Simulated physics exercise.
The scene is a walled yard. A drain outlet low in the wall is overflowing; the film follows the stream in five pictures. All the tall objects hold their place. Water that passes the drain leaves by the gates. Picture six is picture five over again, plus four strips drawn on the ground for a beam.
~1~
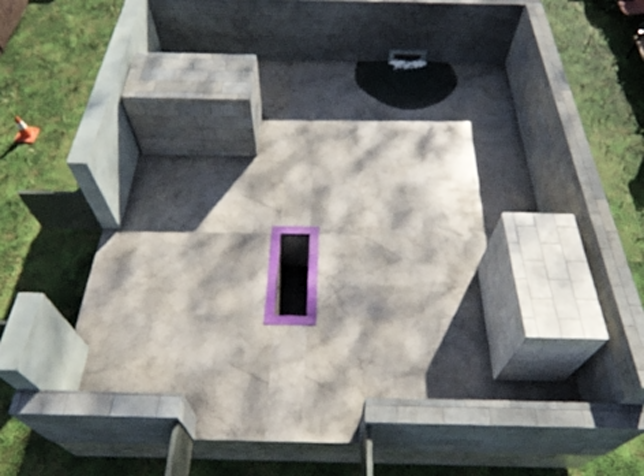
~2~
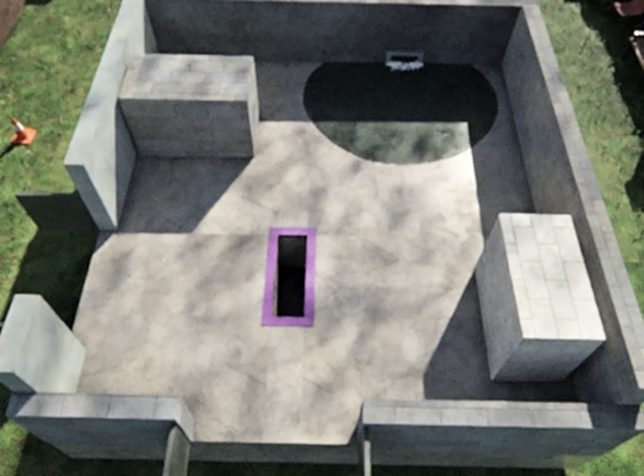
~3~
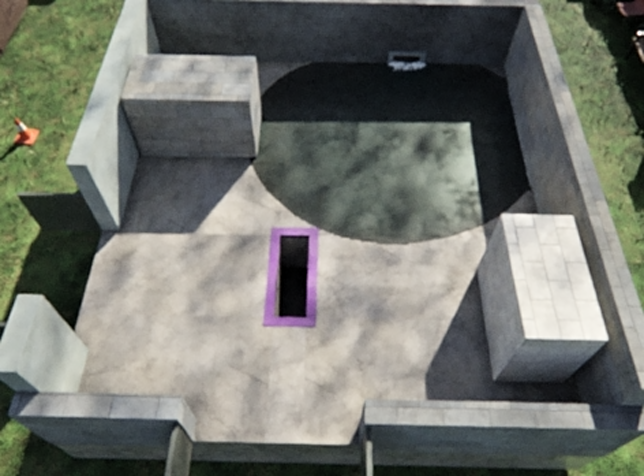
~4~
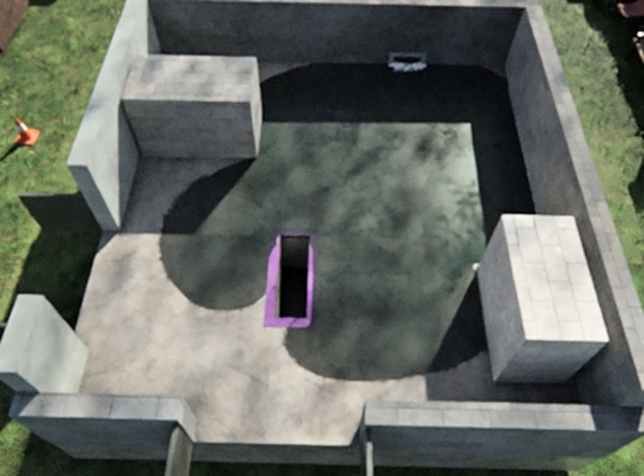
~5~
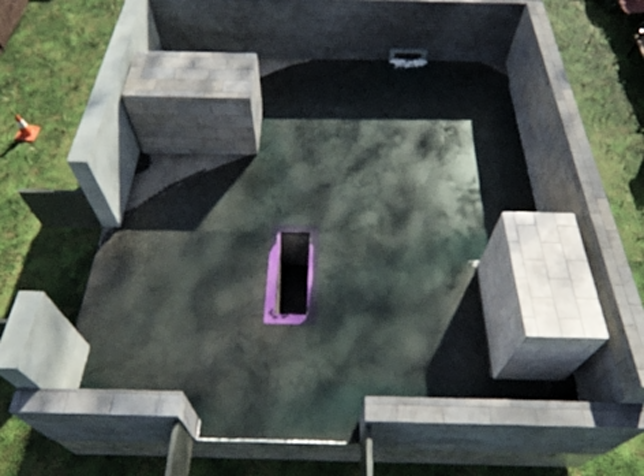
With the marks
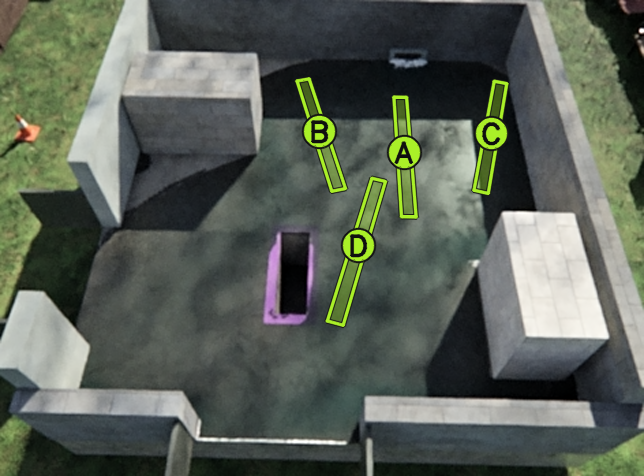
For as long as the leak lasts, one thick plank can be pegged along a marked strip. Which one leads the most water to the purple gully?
Place C.
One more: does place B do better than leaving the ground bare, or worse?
It is worse.
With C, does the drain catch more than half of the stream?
No, it does not.
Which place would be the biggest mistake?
That is place B.
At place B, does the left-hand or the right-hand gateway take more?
More leaves on the right.
On the marked copy, A from (408, 216) to (400, 97); B from (303, 79) to (338, 189); C from (481, 191) to (500, 82); D from (335, 323) to (378, 179).
If A is chosen, about 19 % of the stream runs into the purple gully, about 80 % out by the gates.
If B is chosen, about 11 % of the stream runs into the purple gully, about 88 % out by the gates.
If C is chosen, about 30 % of the stream runs into the purple gully, about 69 % out by the gates.
If D is chosen, about 21 % of the stream runs into the purple gully, about 78 % out by the gates.
